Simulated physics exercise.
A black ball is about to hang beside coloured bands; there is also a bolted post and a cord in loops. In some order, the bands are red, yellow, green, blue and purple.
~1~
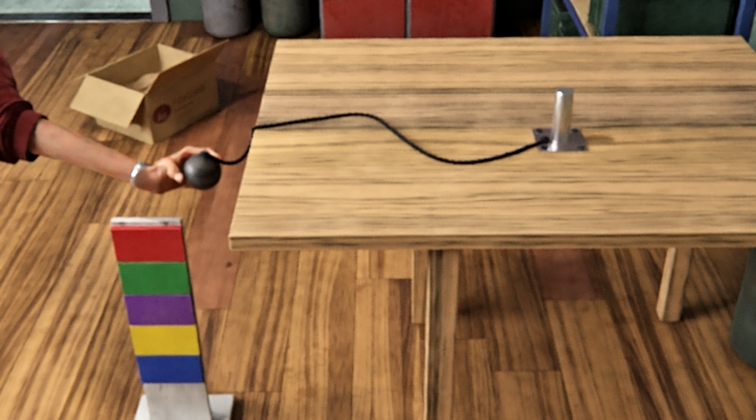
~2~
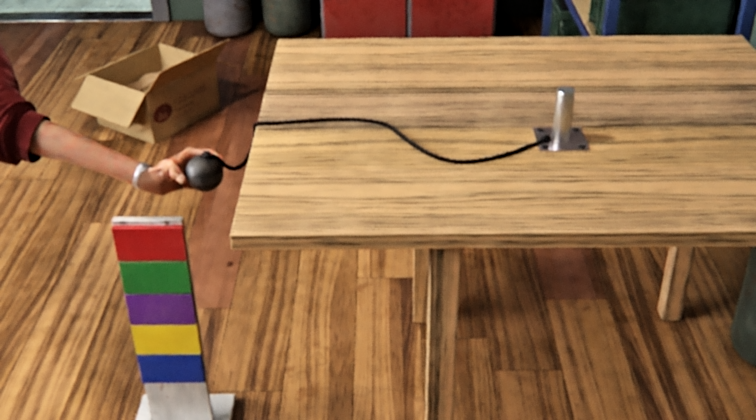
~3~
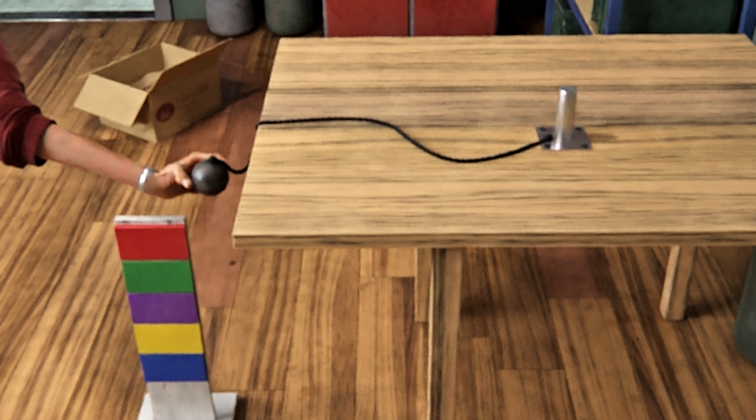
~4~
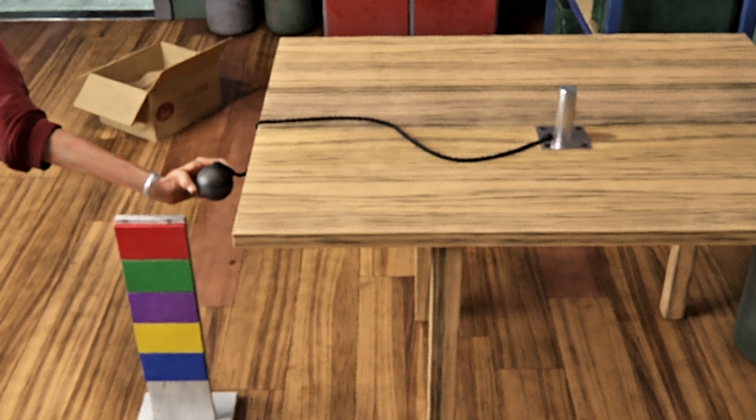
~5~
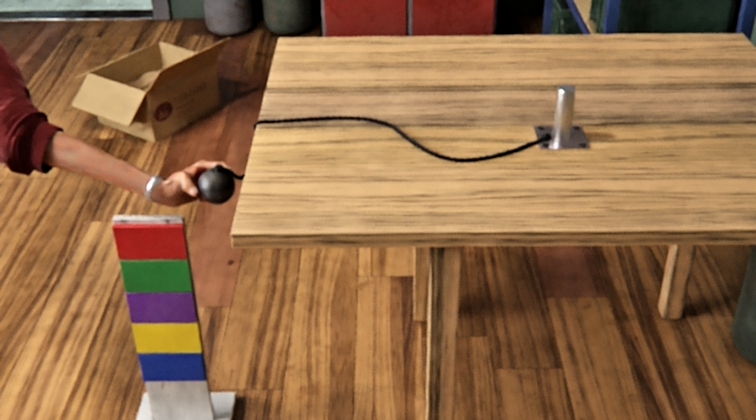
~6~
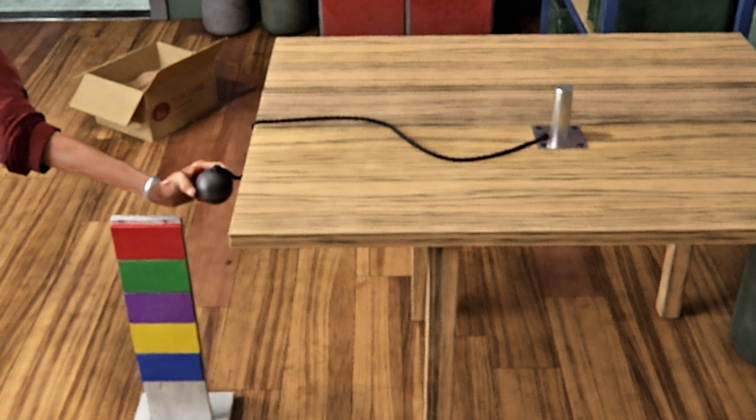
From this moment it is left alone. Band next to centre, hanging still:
Green.
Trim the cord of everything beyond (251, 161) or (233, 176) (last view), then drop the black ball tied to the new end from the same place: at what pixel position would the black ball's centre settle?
(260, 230) and (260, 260).
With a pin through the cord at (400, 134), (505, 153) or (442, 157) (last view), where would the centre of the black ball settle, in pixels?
It comes to rest around (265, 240), (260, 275) and (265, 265) respectively.
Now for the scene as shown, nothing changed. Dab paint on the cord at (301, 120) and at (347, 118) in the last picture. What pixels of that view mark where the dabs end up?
You'll find the first mark at (252, 145) and the second mark at (293, 136).
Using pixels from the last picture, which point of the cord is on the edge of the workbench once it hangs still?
Roughly (308, 119).
Soon after, ball near (239, 263); level with green.
Then, ball near (280, 271); level with green.
Further on, ball near (270, 275); level with green.
At rest, ball near (261, 276); level with green. Its centre hangs level with the green band.
